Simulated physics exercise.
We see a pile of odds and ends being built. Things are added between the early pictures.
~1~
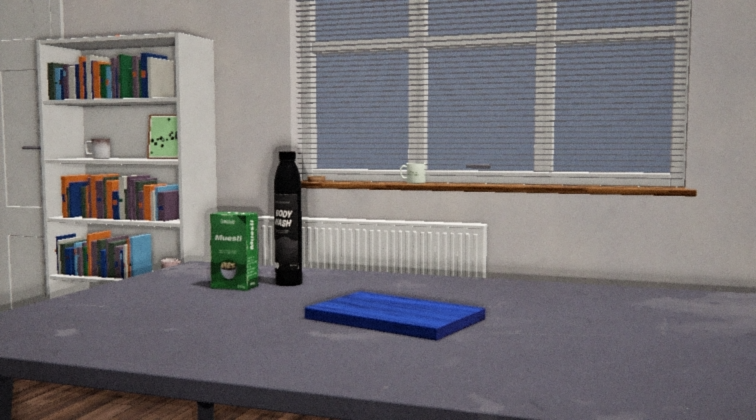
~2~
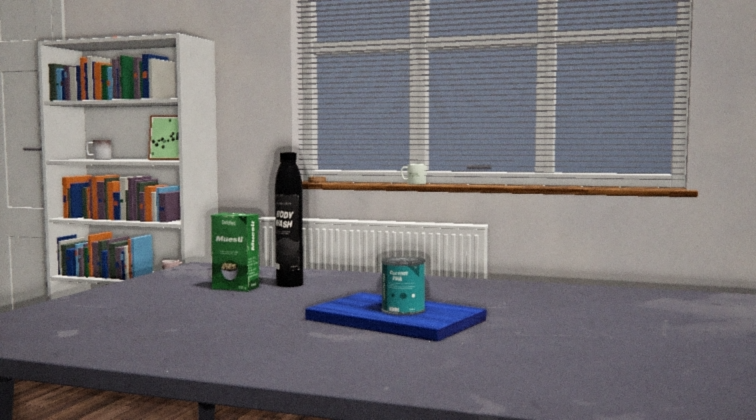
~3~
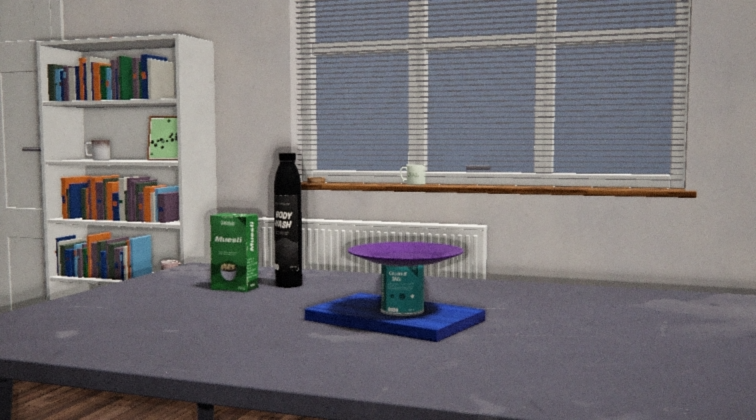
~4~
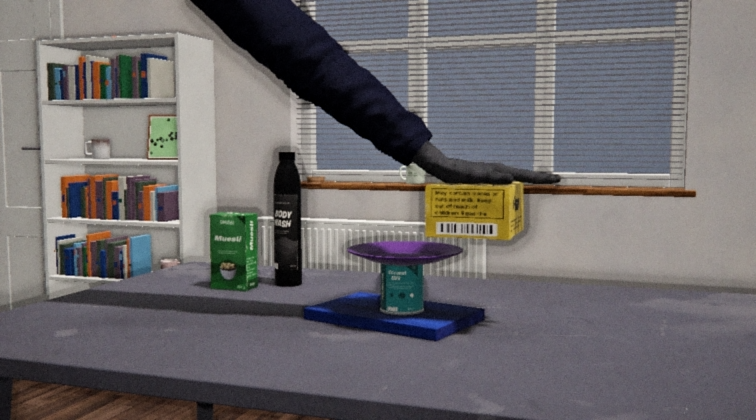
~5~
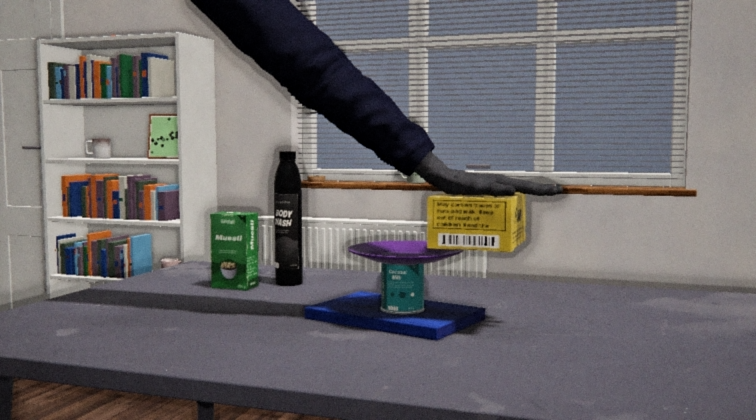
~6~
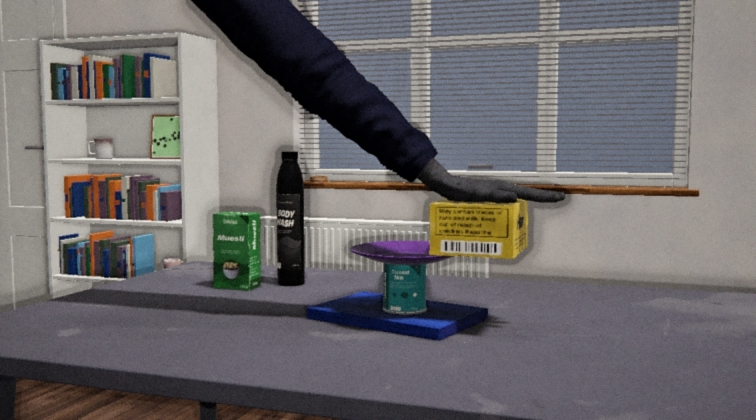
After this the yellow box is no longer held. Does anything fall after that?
The pile gives way.
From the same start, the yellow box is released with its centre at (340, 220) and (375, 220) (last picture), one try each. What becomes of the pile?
In the first case it loses its balance; in the second case it stays up.
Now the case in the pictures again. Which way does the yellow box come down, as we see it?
It goes to the right.
Then, 0.40 s after the last picture, yellow box now fallen.
Then, 0.60 s after the last picture, nothing new.
At rest, fallen, yellow box; the other 5 in place. Seen from the same camera at the end, yellow box near (581, 310). The pile loses its balance.
